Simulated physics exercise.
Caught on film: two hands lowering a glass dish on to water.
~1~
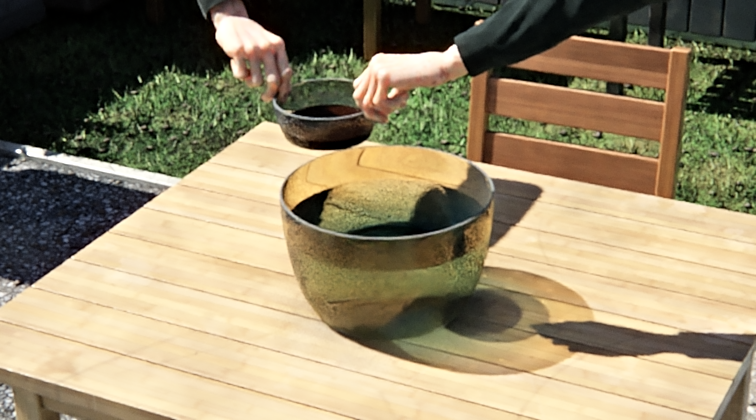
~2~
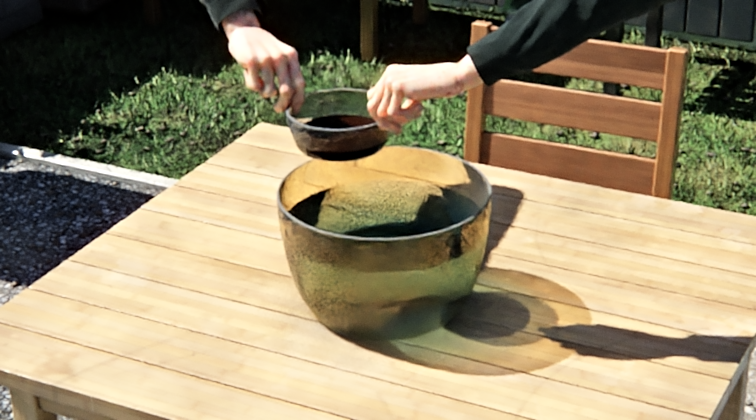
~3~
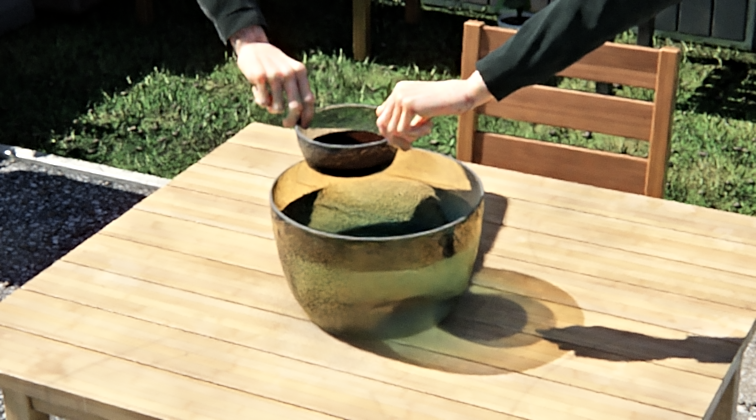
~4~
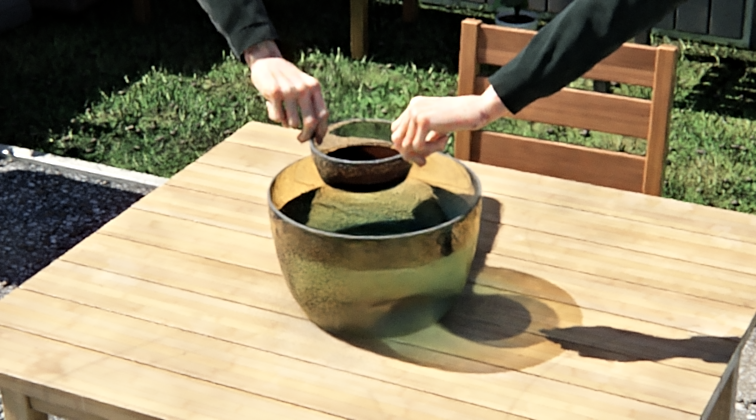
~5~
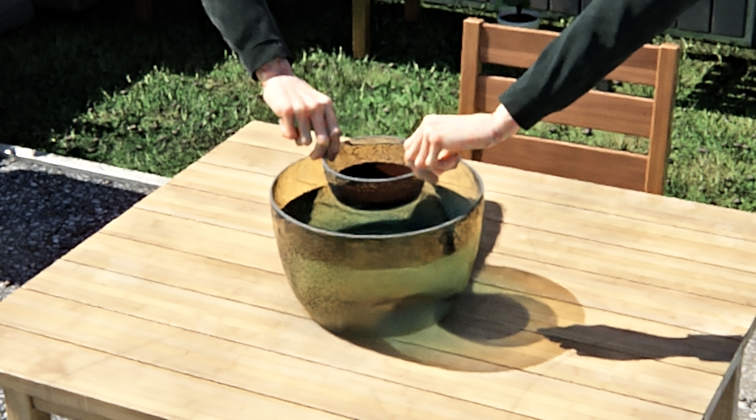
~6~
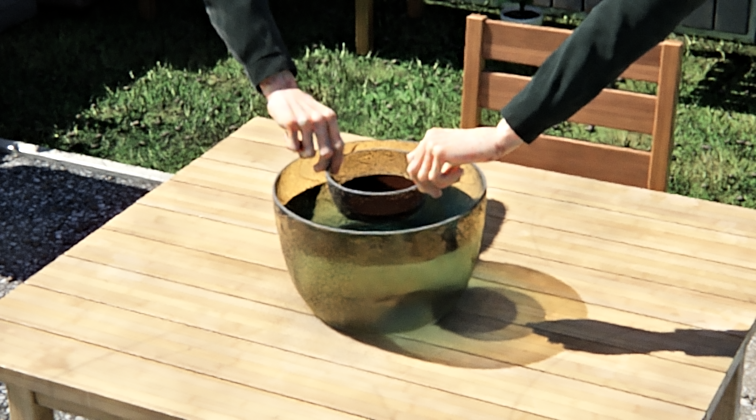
On a sunlit patio beside grass and dark gravel, a pale slatted wooden table is seen from slightly above. A large amber-green glass tub stands at its centre, casting a tinted shadow to the right, with a brown wooden chair behind. Two hands in dark sleeves lower a small dark glass dish from above the tub's back rim to inside it, while the view shifts very slightly.
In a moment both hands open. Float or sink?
It stays afloat.
Next, the dish dips into the water.
After that, it bobs and steadies.
Finally, the dish floats with a third of its side showing.
